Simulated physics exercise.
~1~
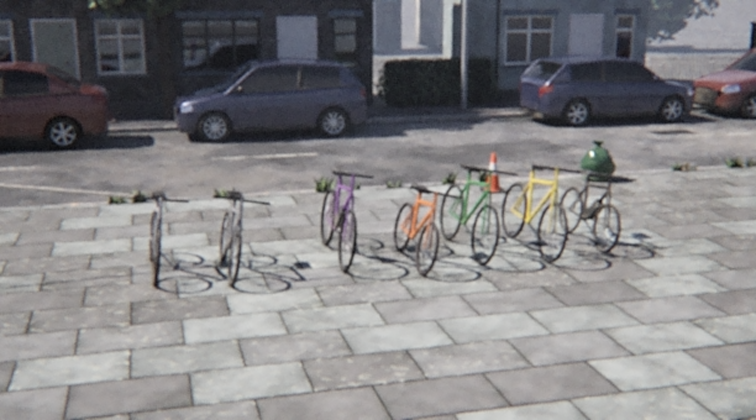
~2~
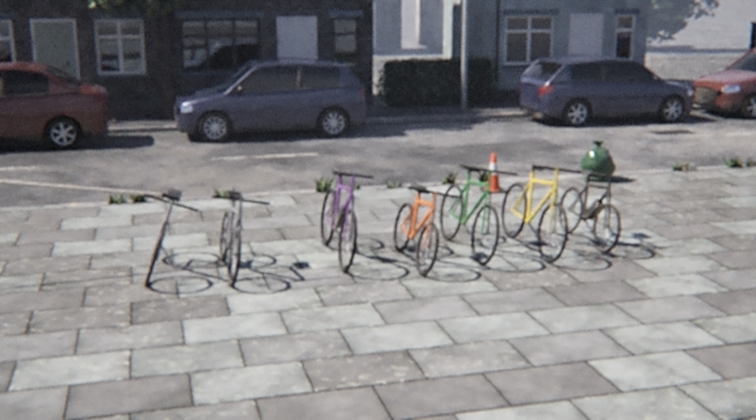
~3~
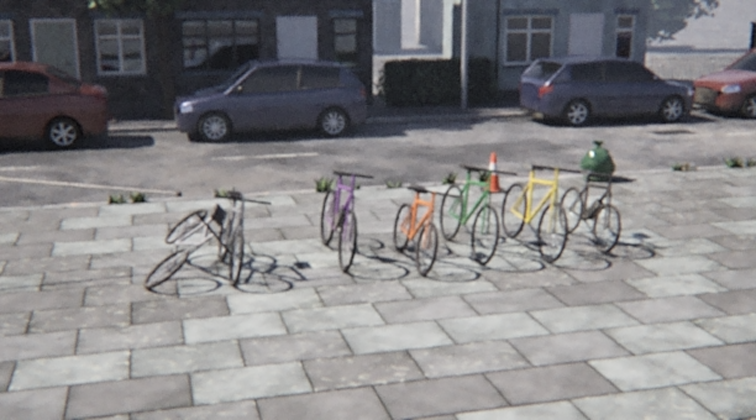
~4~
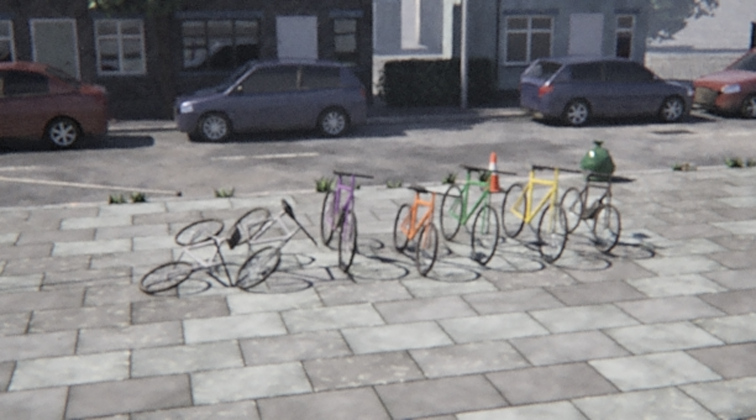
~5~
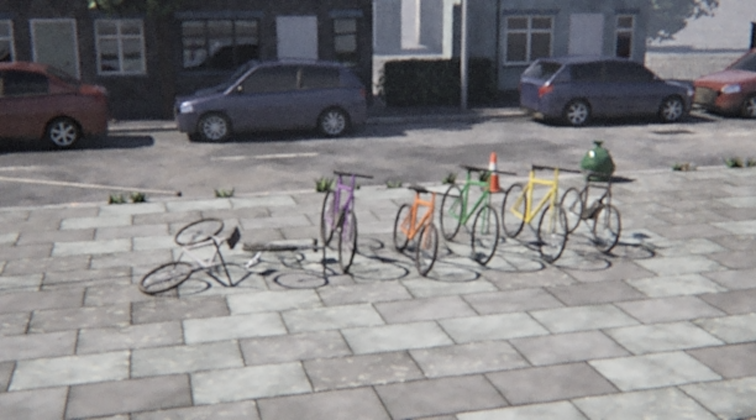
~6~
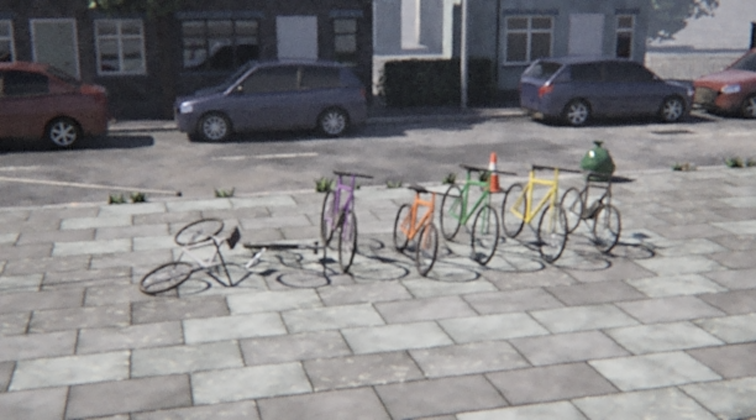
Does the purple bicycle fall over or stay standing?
The purple bicycle stays standing. The two bicycles to its left end up lying on the paving, while it remains upright in its place.
